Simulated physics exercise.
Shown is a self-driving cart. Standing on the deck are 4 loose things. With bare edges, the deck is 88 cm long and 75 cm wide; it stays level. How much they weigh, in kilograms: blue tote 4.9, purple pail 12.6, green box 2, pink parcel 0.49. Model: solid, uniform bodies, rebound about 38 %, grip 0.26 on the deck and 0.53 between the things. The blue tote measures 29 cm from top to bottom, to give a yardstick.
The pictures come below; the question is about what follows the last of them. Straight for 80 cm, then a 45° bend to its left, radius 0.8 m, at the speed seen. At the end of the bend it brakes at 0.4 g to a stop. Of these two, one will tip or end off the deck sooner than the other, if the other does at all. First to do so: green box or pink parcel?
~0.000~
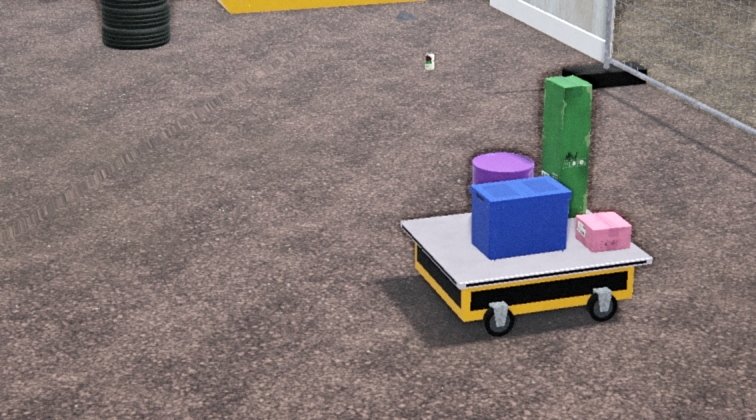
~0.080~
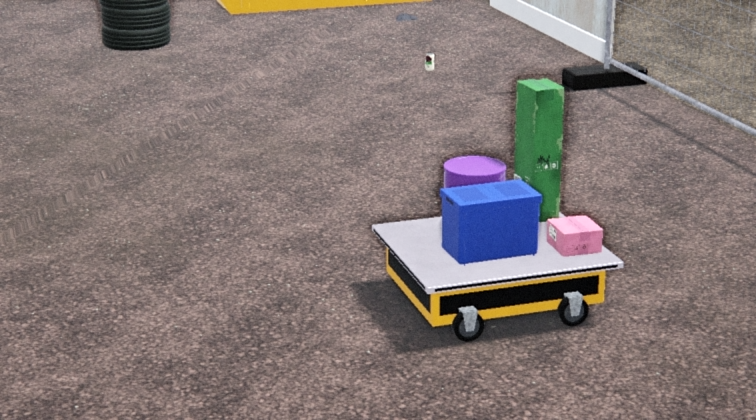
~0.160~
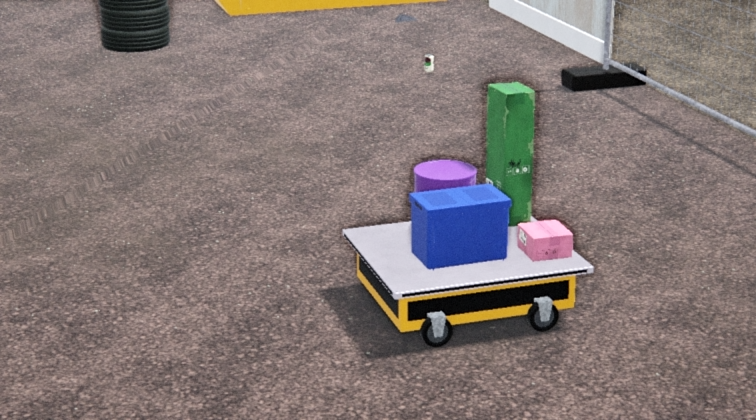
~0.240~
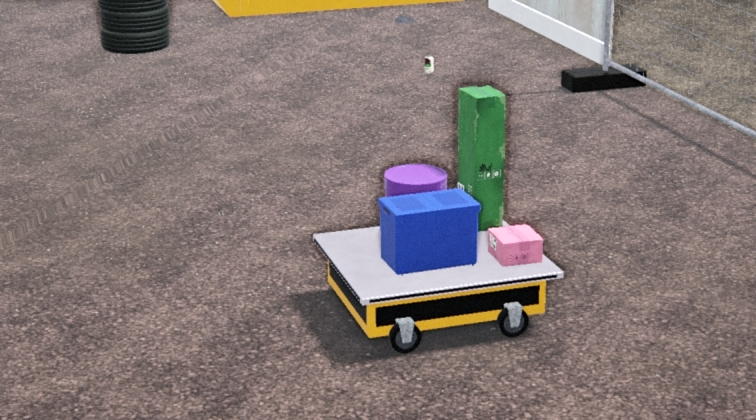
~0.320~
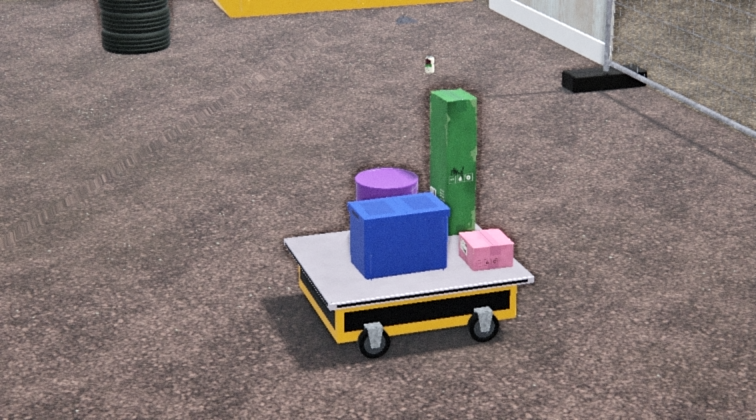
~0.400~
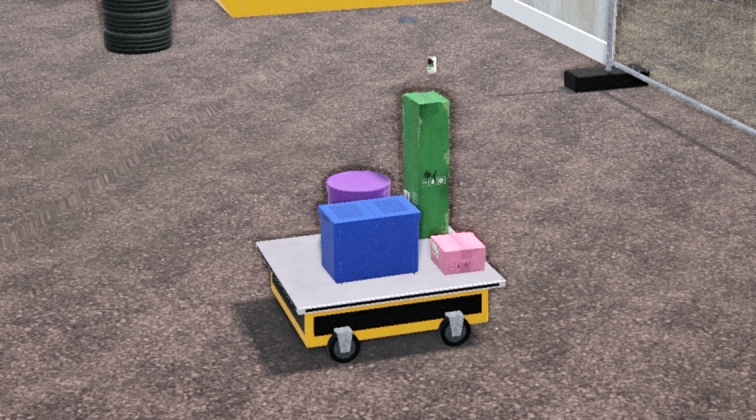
The former.
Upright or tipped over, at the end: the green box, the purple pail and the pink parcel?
Well, the green box tumbles down, the purple pail tumbles down, and the pink parcel holds steady.
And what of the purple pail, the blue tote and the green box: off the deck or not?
Well, the purple pail does come off, the blue tote does not come off, and the green box does come off.
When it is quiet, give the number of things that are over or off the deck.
I get 2.
After 0.70 s, cart has run 126 cm, turned 22°; green box slid 6 cm near (298, 179); purple pail slid 11 cm; blue tote slid 11 cm.
After 1.00 s, cart has run 180 cm, turned 45°; purple pail and green box now off the deck; pink parcel slid 7 cm near (277, 298); blue tote slid 28 cm.
After 1.20 s, cart has run 205 cm, turned 45°; pink parcel slid 6 cm near (237, 324); blue tote slid 28 cm.
After 1.50 s, cart has run 214 cm, turned 45°, stopped; pink parcel slid 15 cm near (202, 348); blue tote slid 34 cm.
By the end (2.0 s), off the deck, purple pail and green box; not toppled but over 10 cm from the start, blue tote and pink parcel. Seen from the same camera at the end, pink parcel near (198, 351). Green box went at 0.86 s; pink parcel was never lost.
